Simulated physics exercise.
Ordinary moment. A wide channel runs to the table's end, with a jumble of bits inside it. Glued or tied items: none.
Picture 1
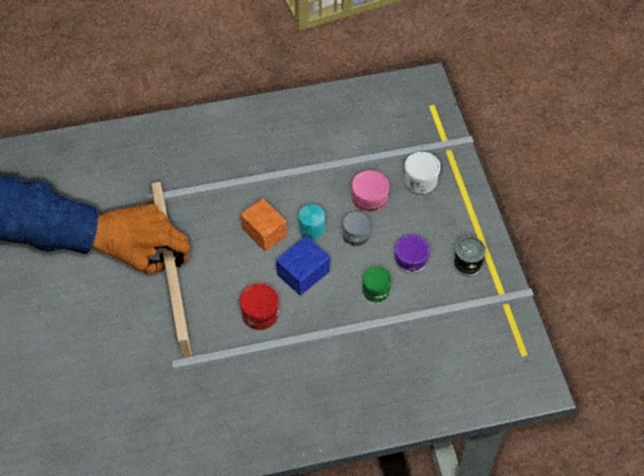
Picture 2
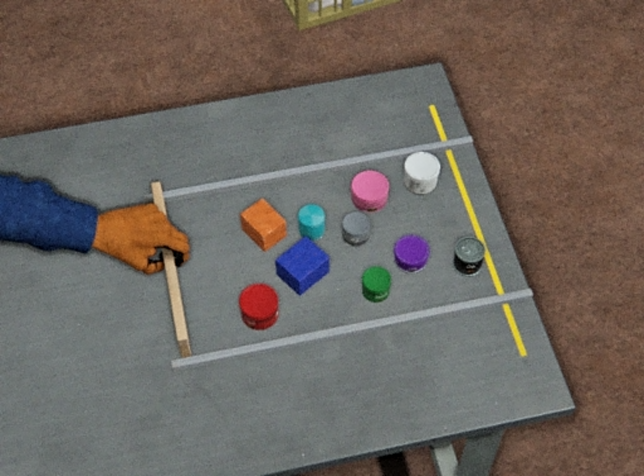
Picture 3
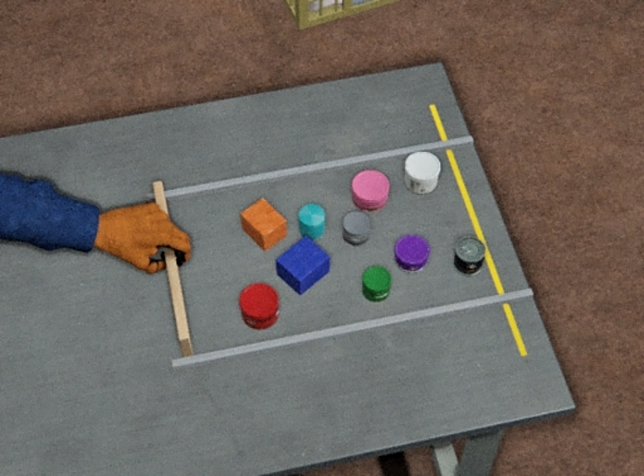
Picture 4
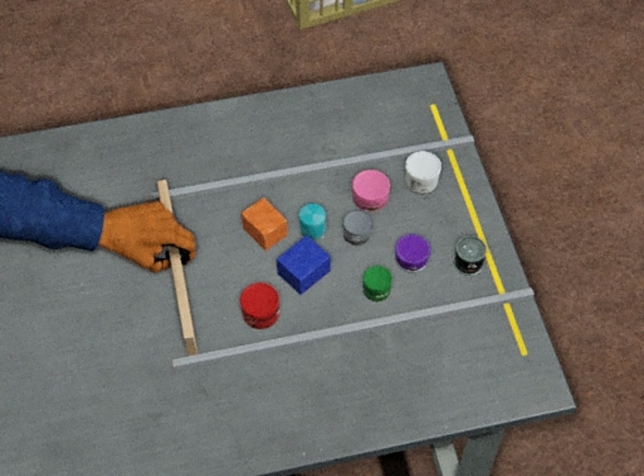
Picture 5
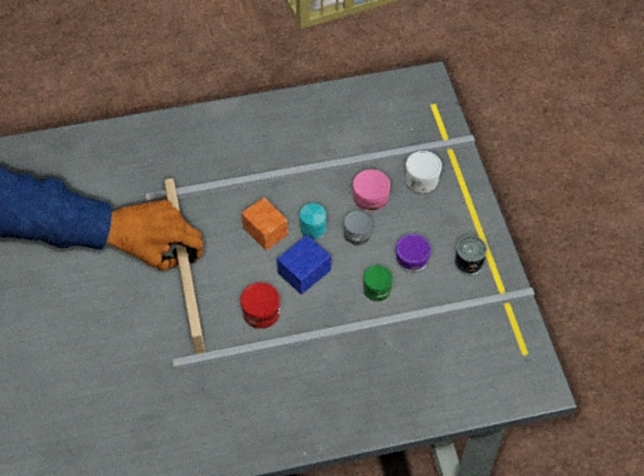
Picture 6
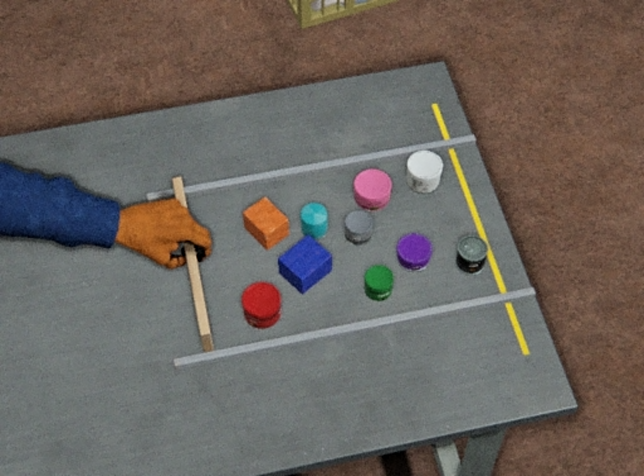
On a grey tabletop above a brown floor, seen from a high, slightly tilted angle, two pale strips form a wide channel crossed by yellow tape near the right end. Inside sit orange and blue blocks and a red tub at left, teal, grey, pink and green pieces mid-channel, and purple, white and black containers rightward. A blue-sleeved, orange-gloved hand, nearly still initially, slides a wooden board slightly right, leaving the pieces untouched.
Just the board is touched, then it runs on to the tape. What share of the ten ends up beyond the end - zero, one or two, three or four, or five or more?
What ends up beyond the end is five or more of them.
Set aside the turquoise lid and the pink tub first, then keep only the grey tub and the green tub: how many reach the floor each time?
4 in the first try, 4 in the second.
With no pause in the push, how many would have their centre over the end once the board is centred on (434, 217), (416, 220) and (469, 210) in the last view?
Middles past end - pos 1: 1, pos 2: 0, pos 3: 6.
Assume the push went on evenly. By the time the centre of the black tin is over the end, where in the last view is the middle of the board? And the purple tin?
I reckon its middle sits around (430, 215) and then around (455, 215).
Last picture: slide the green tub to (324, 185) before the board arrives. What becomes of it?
Outcome - green tub: On.
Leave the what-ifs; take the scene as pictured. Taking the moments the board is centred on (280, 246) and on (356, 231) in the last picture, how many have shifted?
That makes 4 at the first spot and 8 at the second.
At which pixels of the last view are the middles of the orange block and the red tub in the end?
Orange block: About (483, 186); red tub: About (516, 263).
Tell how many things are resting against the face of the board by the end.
The count in contact is 4.
Soon after, none off yet; black tin at rest near (472, 255); white pot at rest near (424, 172); purple tin at rest near (414, 253).
Then, none off yet; black tin moved a little near (483, 258); white pot moving near (428, 172); purple tin moved about its own width near (454, 246).
At rest, the number that fall off is five or more; fallen, turquoise lid, grey tub, green tub, purple tin, white pot and black tin.
